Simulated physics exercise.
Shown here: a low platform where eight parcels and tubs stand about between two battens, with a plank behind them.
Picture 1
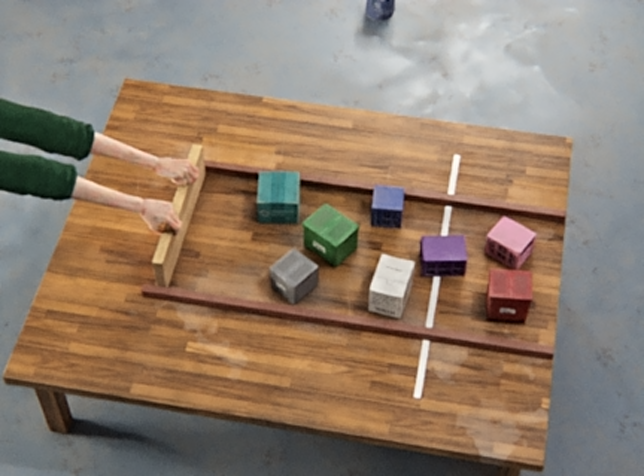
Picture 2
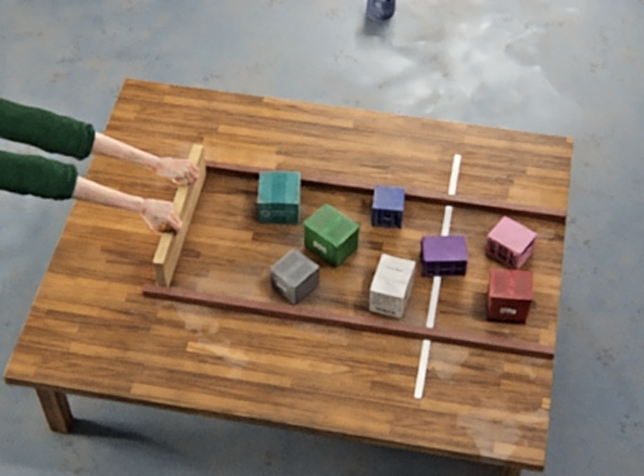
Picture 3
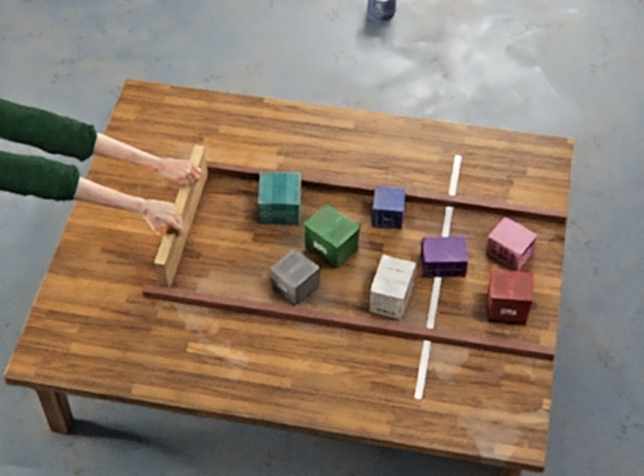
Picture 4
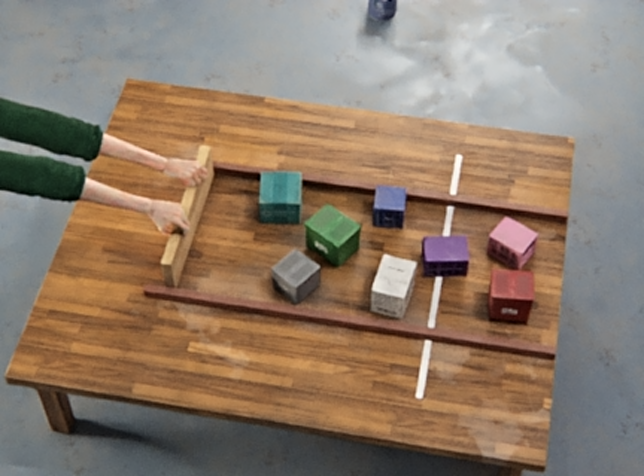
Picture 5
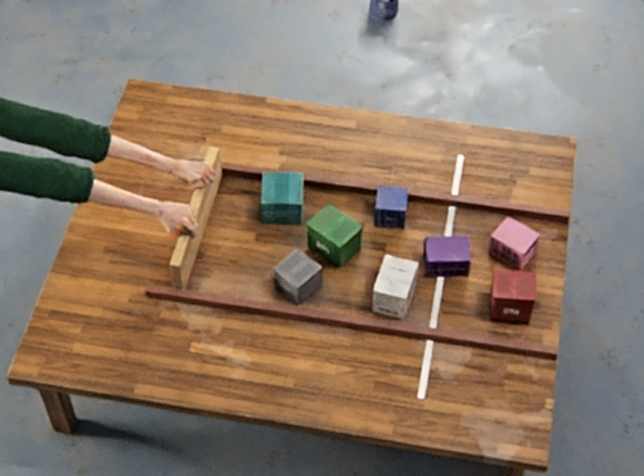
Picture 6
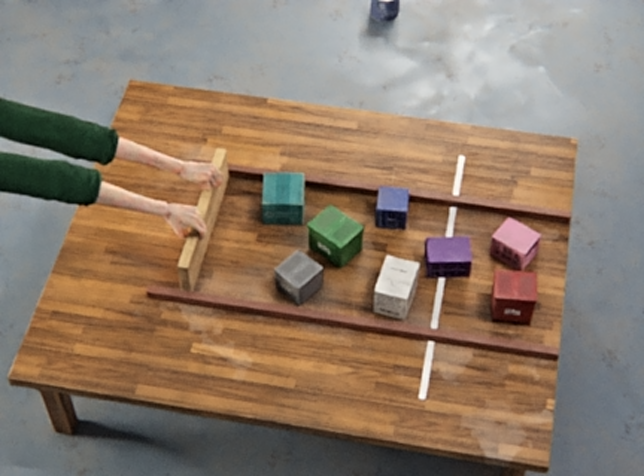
Two hands in green sleeves held a wooden plank at the left of a low table and slid it a little to the right between two strips, while the eight coloured boxes stayed put.
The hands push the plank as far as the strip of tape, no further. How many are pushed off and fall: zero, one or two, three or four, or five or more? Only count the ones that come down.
Not one drops off.
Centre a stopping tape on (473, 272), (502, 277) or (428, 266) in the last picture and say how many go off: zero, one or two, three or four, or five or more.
No fall at all; just one or two; zero.
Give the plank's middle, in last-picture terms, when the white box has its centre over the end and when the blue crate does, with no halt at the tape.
When the white box crosses, the middle is near (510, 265); when the blue crate crosses, near (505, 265).
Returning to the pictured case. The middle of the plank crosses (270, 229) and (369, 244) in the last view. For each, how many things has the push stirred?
The counts are 1 and 5.
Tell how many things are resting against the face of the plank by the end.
Well, it touches 3.
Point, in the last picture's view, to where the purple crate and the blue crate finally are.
Look around (502, 268) for the first and around (508, 225) for the second.
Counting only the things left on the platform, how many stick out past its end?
Overhanging: 0.
Soon after, none off yet; red tote at rest near (513, 298); pink crate at rest near (515, 244); purple crate at rest near (448, 257).
At rest, the number that fall off is zero.
